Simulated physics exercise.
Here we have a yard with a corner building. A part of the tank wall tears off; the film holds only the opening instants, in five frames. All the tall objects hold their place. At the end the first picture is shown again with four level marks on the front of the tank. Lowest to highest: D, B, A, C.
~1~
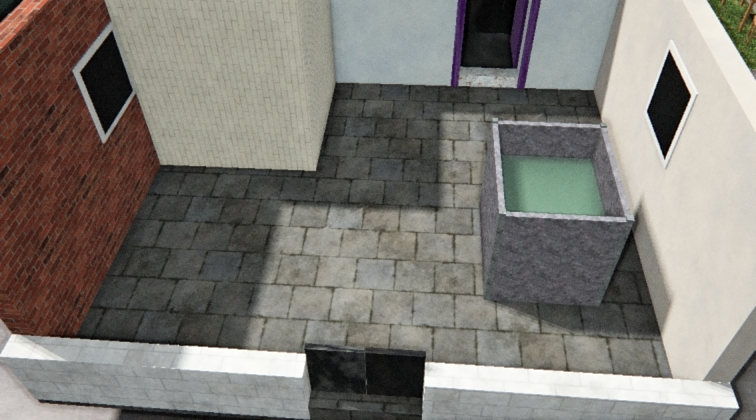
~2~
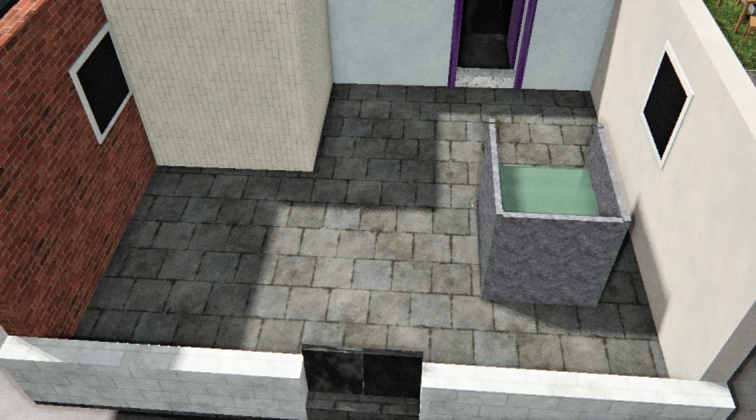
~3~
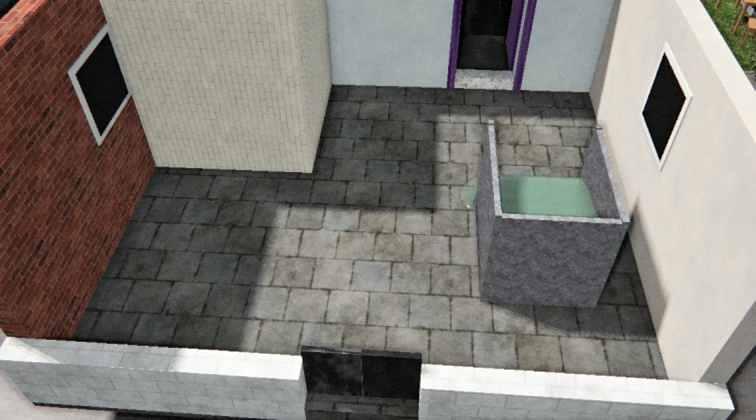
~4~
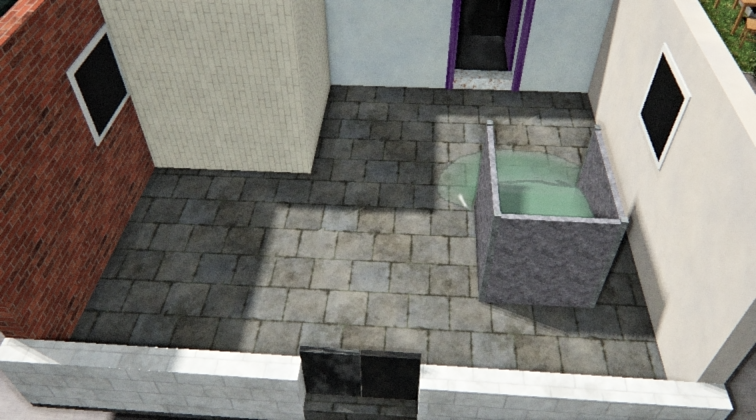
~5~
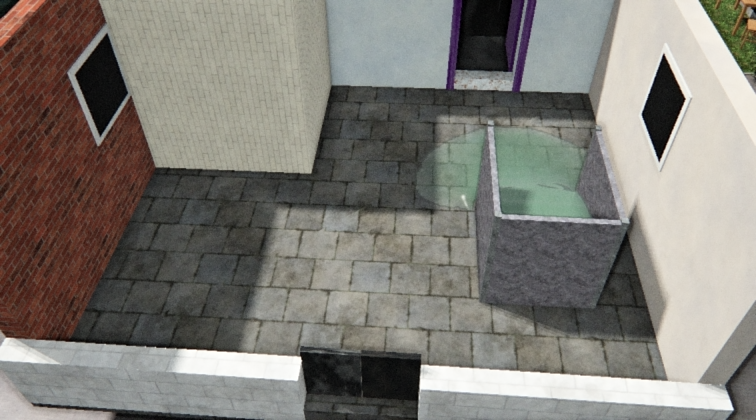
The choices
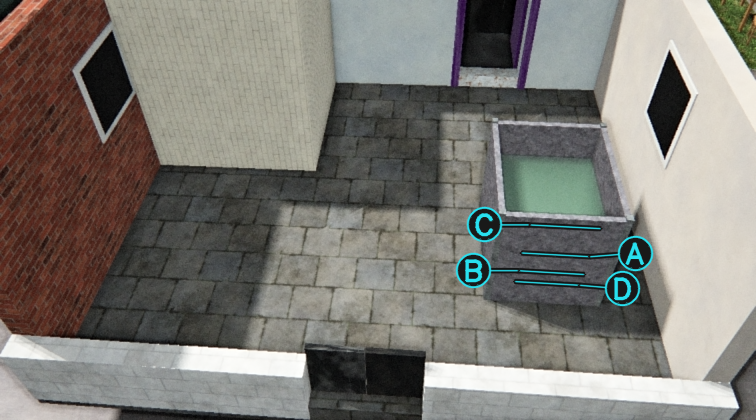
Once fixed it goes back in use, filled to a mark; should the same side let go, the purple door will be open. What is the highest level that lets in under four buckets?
Choose B.
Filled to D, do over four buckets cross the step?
No, not at all.
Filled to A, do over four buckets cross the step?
Yes.
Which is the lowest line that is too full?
The answer is A.
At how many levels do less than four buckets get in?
Two.
In cyan, A at (556, 254); B at (550, 272); C at (564, 226); D at (547, 283); from the bottom up D, B, A, C.
With A, about 9 bucketfuls get in.
With B, a bucket or two gets in.
With C, dozens of bucketfuls pour in.
With D, nothing gets over.
